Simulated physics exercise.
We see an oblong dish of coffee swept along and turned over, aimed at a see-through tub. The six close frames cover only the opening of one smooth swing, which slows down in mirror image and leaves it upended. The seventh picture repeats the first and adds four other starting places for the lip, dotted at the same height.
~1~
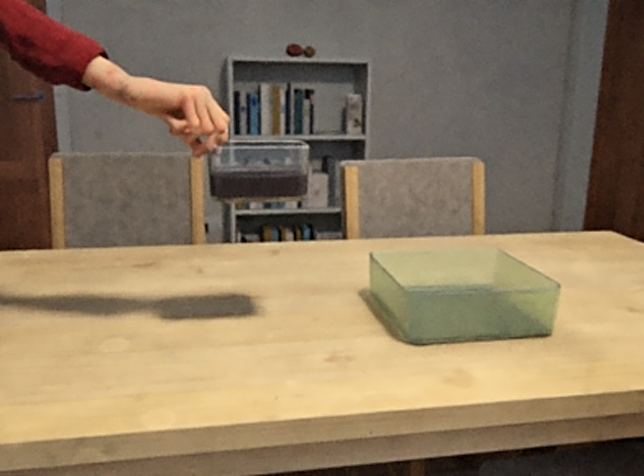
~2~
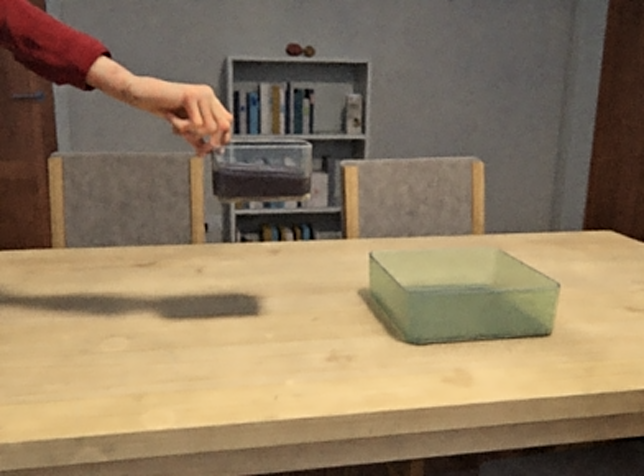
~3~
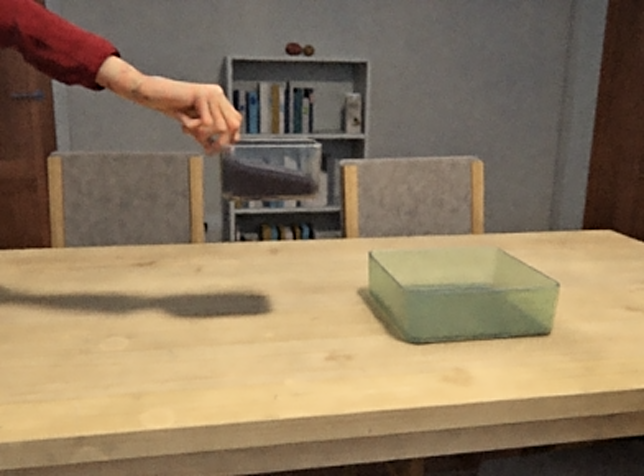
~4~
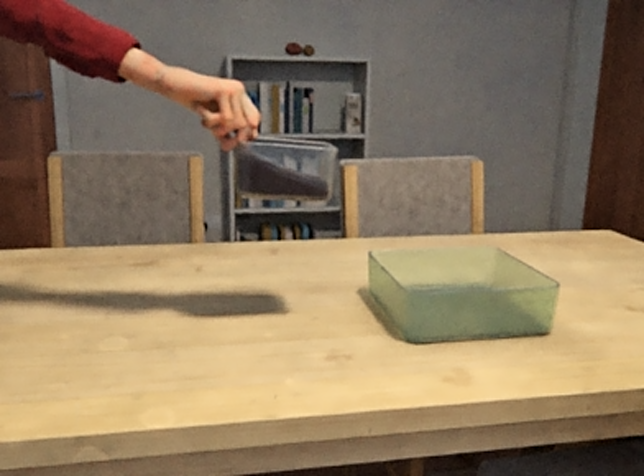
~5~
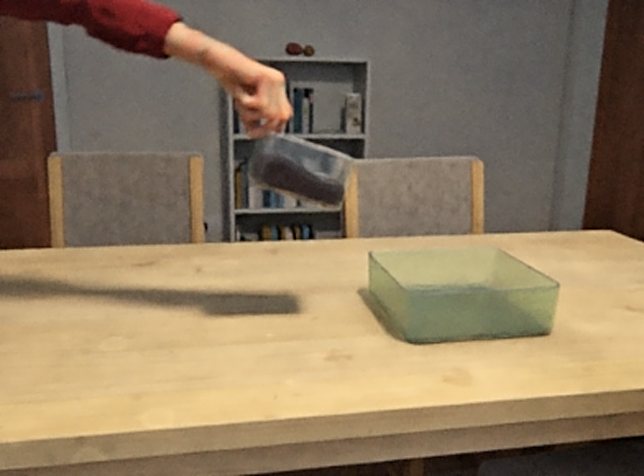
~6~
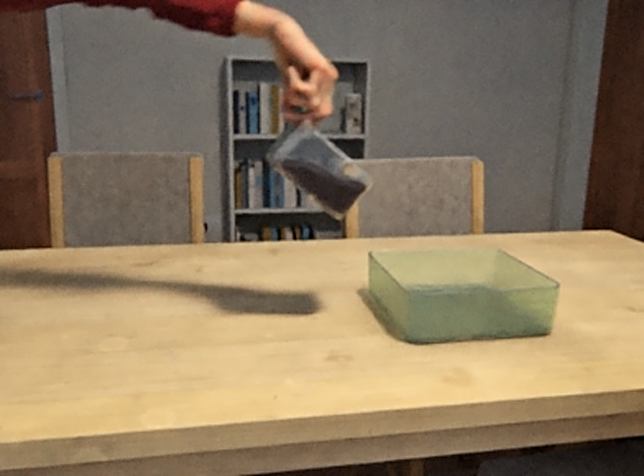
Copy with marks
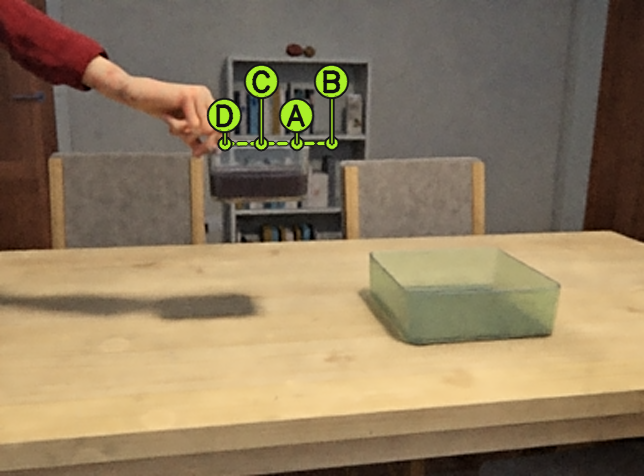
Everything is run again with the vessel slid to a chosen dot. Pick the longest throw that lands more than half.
Spot C just does it.
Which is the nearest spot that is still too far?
That would be D.
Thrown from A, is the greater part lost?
No, not at all.
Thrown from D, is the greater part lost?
Yes.
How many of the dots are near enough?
Three.
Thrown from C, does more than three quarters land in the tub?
No, less.
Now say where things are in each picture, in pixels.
The first picture shows upright, lip at (303, 143); tub from (404, 342) to (551, 333); nothing has left yet.
The second picture shows upright, lip at (306, 143); nothing has left yet.
The third picture shows upright, lip at (315, 142); nothing has left yet.
The fourth picture shows tipped about 4°, lip at (331, 145); nothing has left yet.
The fifth picture shows tipped about 19°, lip at (351, 158); nothing has left yet.
The sixth picture shows tipped about 40°, lip at (368, 177); nothing has left yet.
On the marked copy, A at (296, 143); B at (331, 143); C at (261, 143); D at (224, 143).
With A, about 69 % lands in the tub, 6 % falls short and 26 % goes beside or beyond.
With B, about 74 % lands in the tub, 3 % falls short and 22 % goes beside or beyond.
With C, about 63 % lands in the tub, 19 % falls short and 18 % goes beside or beyond.
With D, about 22 % lands in the tub, 72 % falls short and 6 % goes beside or beyond.
